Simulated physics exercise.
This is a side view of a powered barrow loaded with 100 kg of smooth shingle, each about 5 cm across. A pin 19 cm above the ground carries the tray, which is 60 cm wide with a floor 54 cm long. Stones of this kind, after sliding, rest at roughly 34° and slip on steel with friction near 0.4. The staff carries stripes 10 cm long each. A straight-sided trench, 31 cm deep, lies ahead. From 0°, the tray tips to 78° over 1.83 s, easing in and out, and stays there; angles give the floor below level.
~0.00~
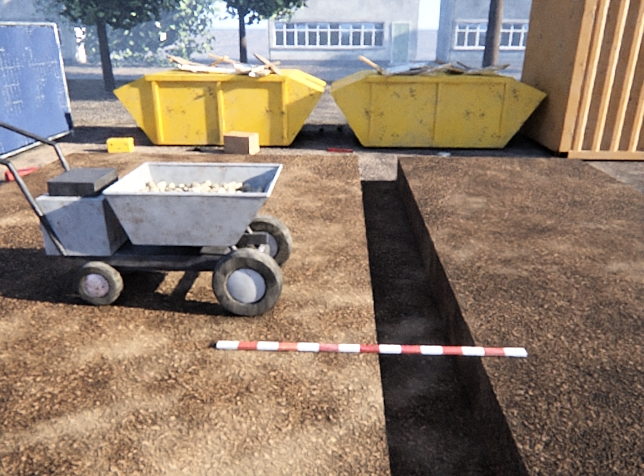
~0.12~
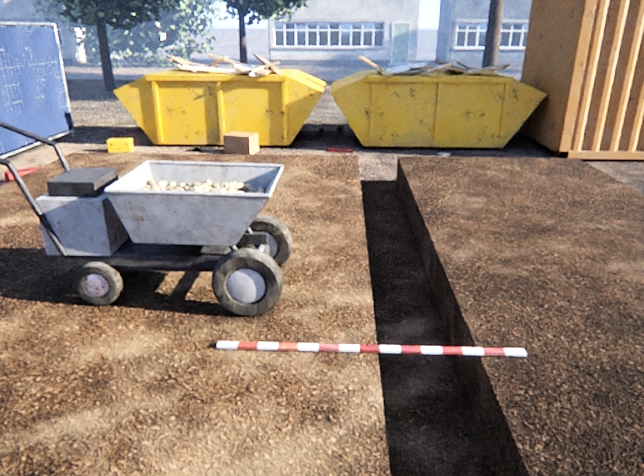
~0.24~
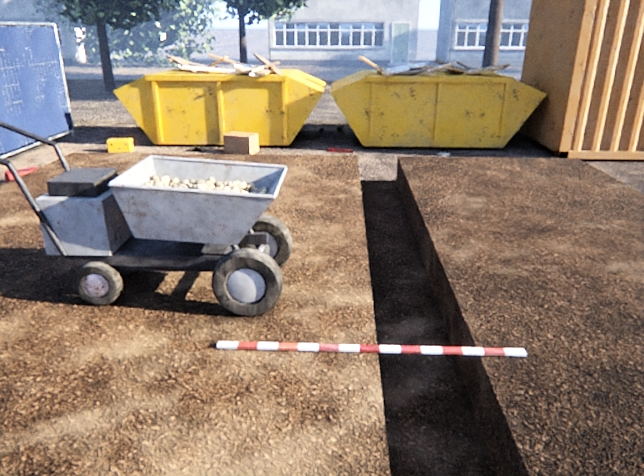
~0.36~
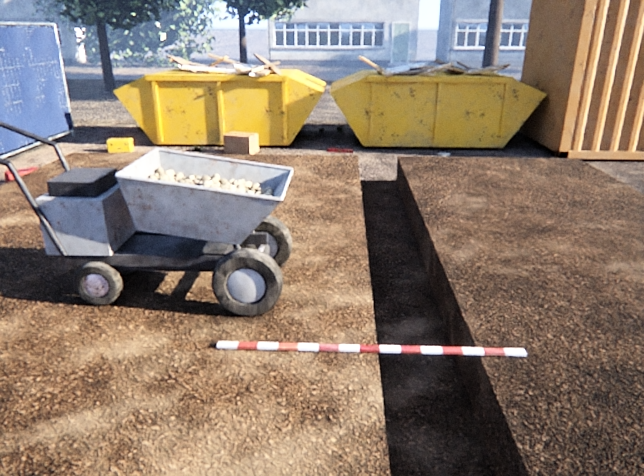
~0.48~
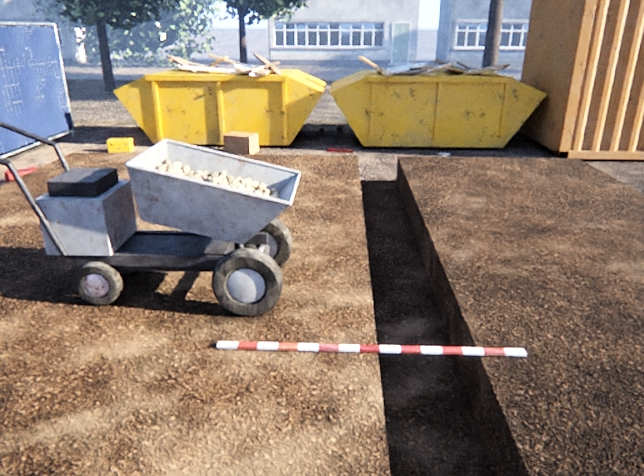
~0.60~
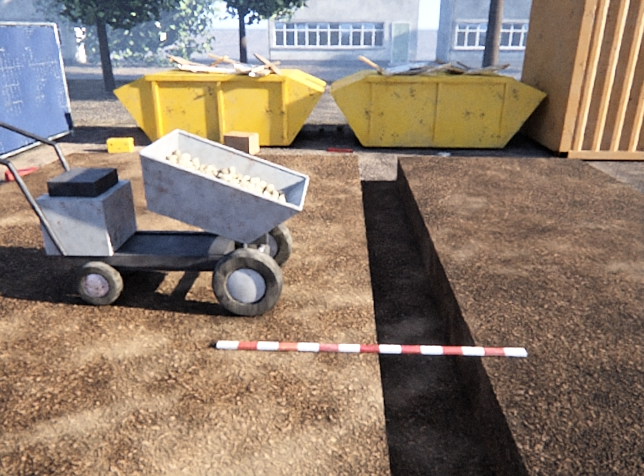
The video shows a grey powered barrow loaded with pale stones standing on brown ground left of a trench, with yellow skips behind, as its tray gradually tilts toward the right, the rear end rising while the wheels stay still.
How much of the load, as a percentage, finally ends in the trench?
I would put it at about 87 per cent.
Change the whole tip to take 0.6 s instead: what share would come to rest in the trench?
That would give about 90 percent.
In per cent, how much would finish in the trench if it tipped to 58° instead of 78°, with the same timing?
Trench share: Approx. 45%.
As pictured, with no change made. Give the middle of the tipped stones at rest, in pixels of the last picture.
Their middle lands near (408, 331).
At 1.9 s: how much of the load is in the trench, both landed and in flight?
By then, around 55 percent.
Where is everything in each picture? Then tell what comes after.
In the first picture, the tray is at 0°, its lip at (268, 195); the top of the load is at (191, 190).
In the second picture, lip at (270, 196), floor tilted 1°, highest stones at (177, 188); the stones move at 0.1 m/s on average.
In the third picture, the tray is at 4°, its lip at (274, 197); the top of the load is at (177, 184); the stones move at 0.2 m/s on average.
In the fourth picture, lip at (282, 200), floor tilted 8°, highest stones at (170, 178); the stones move at 0.3 m/s on average.
In the fifth picture, the tray is at 13°, its lip at (290, 204); the top of the load is at (170, 169); the stones move at 0.4 m/s on average.
In the sixth picture, lip at (300, 210), floor tilted 20°, highest stones at (178, 159); the stones move at 0.5 m/s on average.
After 1.4 s the floor is at 66°; 98 % in the tray, 2 % short of the trench; the foremost stones are at (363, 250).
After 1.9 s the floor is at 78°; 28 % in the tray, 16 % short of the trench, 56 % in the trench; the foremost stones are at (449, 344).
After 2.3 s the floor is at 78°; 6 % in the tray, 19 % short of the trench, 76 % in the trench; the foremost stones are at (446, 330).
After 4.2 s the floor is at 78°; 0 % in the tray, 13 % short of the trench, 87 % in the trench; the foremost stones are at (449, 336).
